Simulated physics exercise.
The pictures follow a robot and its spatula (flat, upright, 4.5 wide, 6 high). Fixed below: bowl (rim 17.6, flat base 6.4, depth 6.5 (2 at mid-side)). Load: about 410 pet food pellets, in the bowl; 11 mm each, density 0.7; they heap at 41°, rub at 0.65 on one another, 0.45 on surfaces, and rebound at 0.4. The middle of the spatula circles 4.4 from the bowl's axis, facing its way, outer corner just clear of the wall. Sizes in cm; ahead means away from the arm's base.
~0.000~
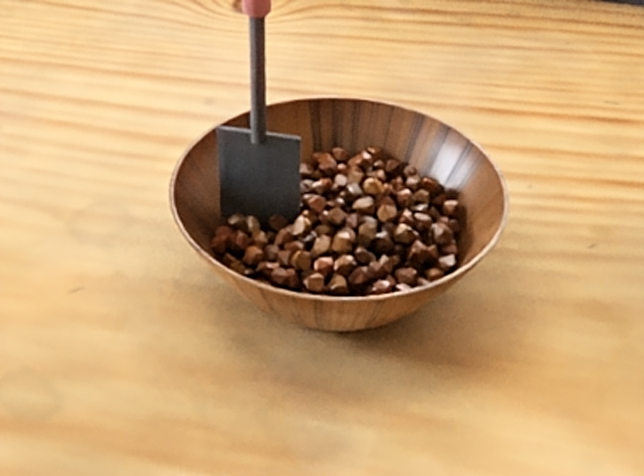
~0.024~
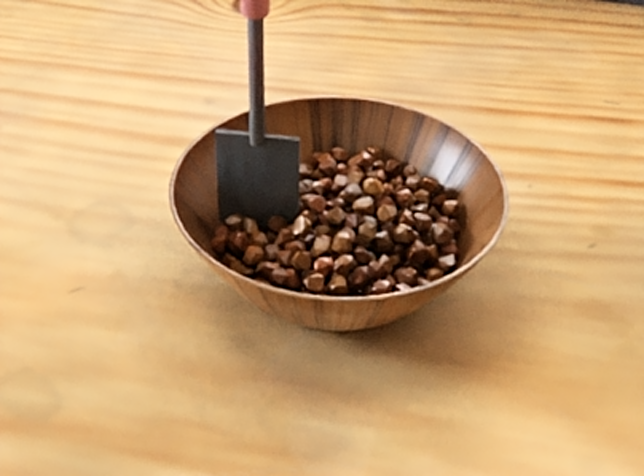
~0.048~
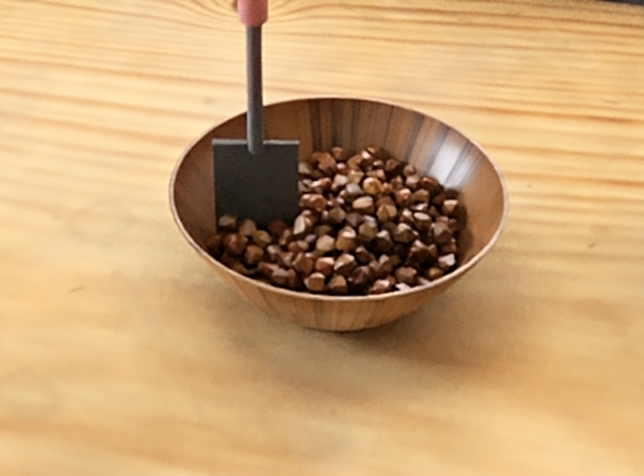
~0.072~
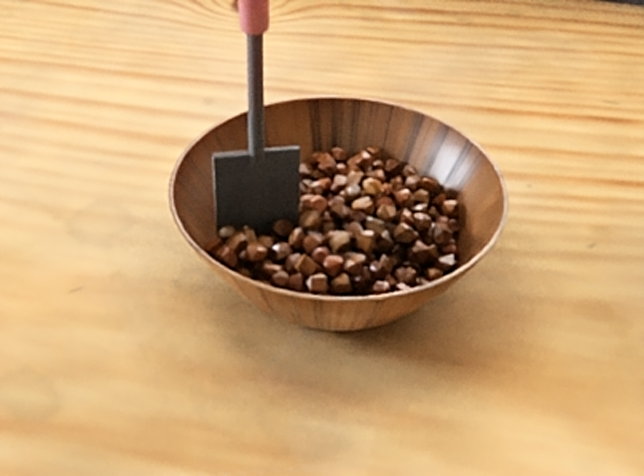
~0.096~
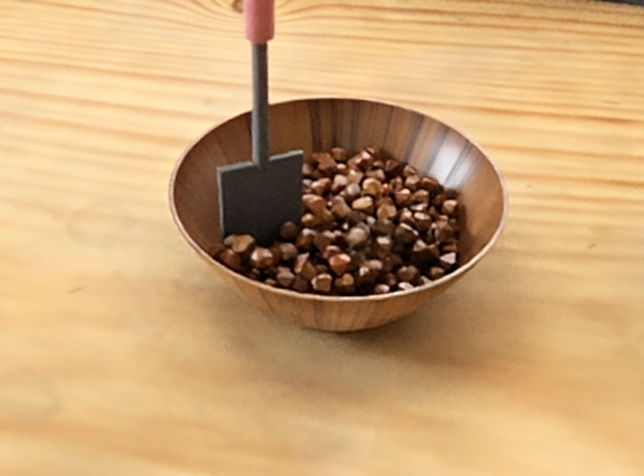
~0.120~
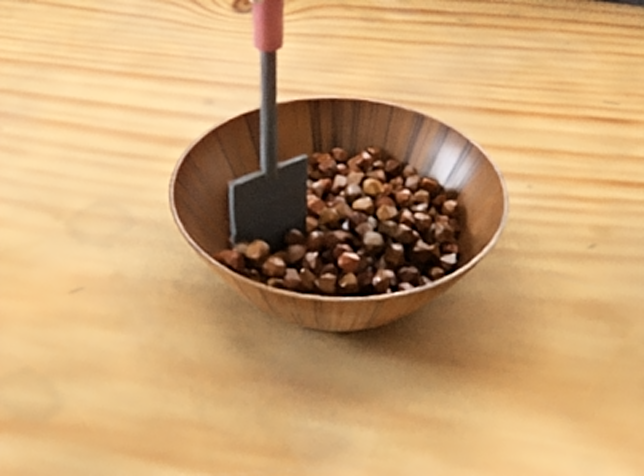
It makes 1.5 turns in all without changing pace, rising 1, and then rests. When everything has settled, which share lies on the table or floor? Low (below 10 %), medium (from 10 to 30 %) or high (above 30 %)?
Answer: Medium; from 10 to 30 % of the pet food pellets finish on the table or floor.
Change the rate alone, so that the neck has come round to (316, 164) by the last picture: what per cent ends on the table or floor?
About 35 per cent.
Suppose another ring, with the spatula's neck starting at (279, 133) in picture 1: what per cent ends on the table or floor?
About 20 per cent.
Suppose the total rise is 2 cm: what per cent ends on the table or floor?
About 10 per cent.
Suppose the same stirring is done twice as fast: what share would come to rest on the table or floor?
In that case some 35 per cent.
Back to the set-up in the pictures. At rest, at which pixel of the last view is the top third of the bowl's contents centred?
At about (396, 222).
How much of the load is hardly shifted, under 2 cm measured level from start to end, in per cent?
Some 40 per cent.
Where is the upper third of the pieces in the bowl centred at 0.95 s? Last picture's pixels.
Near (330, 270).
By 0.53 s, 240° round, highest piece 9 above the table; 387 in the bowl, 12 on the table or floor, 8 in flight or on the tool.
By 0.95 s, 74° round, highest piece 8 above the table; 346 in the bowl, 57 on the table or floor, 4 in flight or on the tool.
By 1.35 s, 180° round, highest piece 7 above the table; 336 in the bowl, 71 on the table or floor.
By 2.05 s, 180° round, highest piece 7 above the table; 336 in the bowl, 71 on the table or floor.
Final count, 336 in the bowl, 71 on the table or floor. That is 17 % on the table or floor.
